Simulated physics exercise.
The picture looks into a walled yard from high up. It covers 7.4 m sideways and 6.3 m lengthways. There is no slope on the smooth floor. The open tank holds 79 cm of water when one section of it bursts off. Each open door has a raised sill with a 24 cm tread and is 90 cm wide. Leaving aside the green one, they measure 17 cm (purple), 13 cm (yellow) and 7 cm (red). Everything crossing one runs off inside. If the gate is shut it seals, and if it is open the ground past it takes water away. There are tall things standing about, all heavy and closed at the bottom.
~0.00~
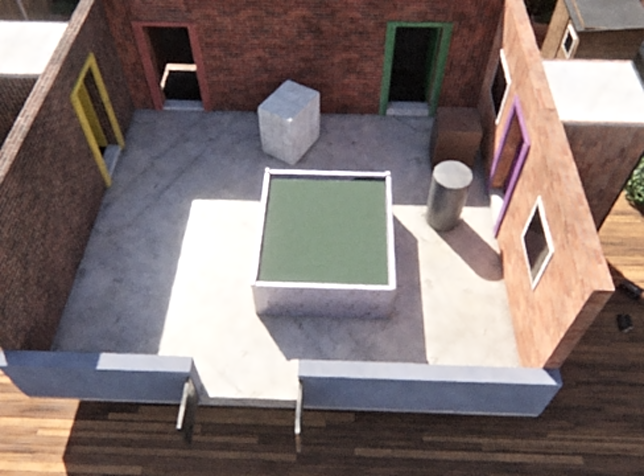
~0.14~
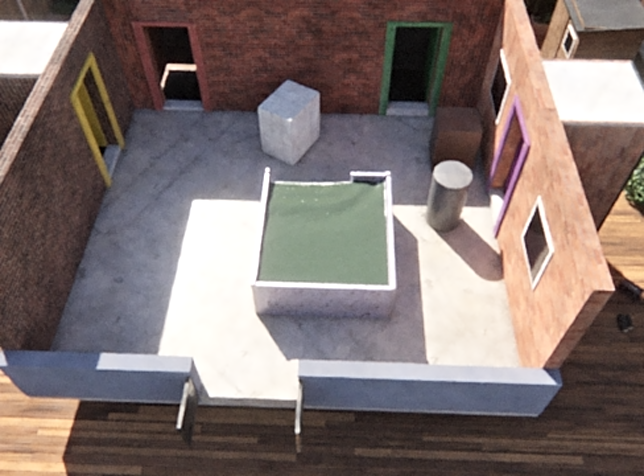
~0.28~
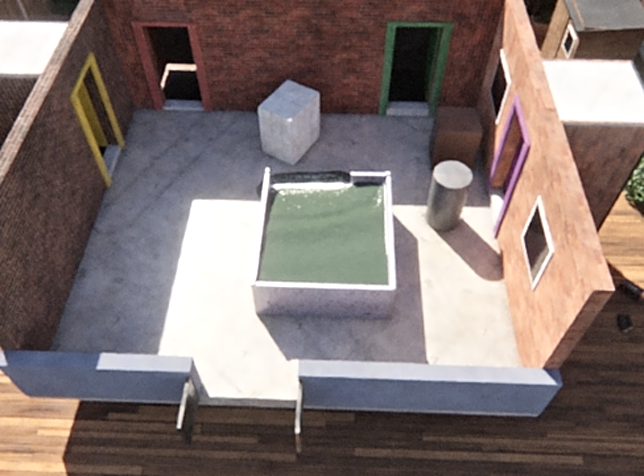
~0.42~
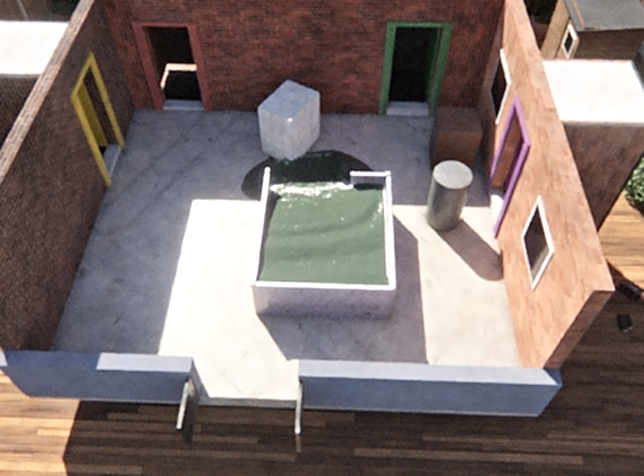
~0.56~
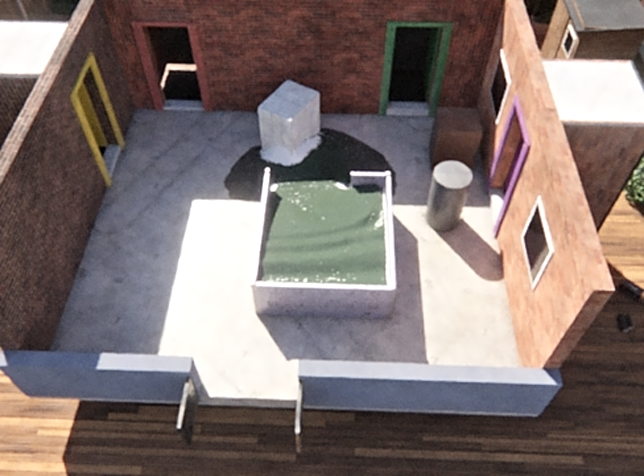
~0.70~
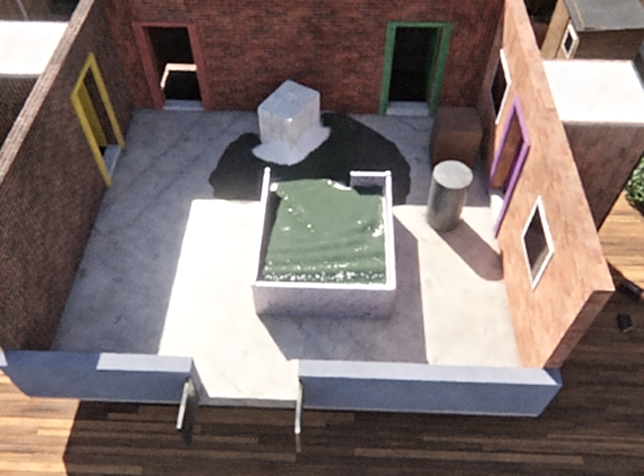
Dark green water pours from the open tank's far side and spreads around a pale block.
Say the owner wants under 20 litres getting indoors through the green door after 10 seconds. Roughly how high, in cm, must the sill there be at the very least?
At the very least some 27 cm.
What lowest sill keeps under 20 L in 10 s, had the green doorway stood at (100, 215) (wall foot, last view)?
It needs about 6.5 cm.
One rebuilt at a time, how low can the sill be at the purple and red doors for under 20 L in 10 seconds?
About 7.0 cm at purple and about 17 cm at red.
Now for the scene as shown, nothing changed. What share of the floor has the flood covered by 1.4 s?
Approximately 25 % of it.
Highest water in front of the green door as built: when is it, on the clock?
Near 4.5 seconds.
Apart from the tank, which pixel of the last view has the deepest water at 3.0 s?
Look close to (468, 127).
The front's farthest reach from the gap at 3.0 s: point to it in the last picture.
The farthest wet point sits near (134, 114) in the last view.
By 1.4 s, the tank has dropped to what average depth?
Around 51 cm deep on average.
After 1.4 s water covers 25 % of the floor, deepest (55 cm) near (295, 165); 21 cm at the green door, 0 litres in over its 17 cm sill.
After 3.0 s water covers 45 % of the floor, deepest (48 cm) near (468, 127); 23 cm at the green door, 36 litres in over its 17 cm sill.
After 10.0 s water covers 100 % of the floor, deepest (12 cm) near (64, 314); 10 cm at the green door, 117 litres in over its 17 cm sill.
At the green door as built, the water arrived by 1.1 s and peaked near 30 cm at 4.4 s.
Run again over the same 10 s with other heights there, 29 litres in over 25 cm, 11 litres over 29 cm. The limit of 20 litres is kept from about 27 cm up.
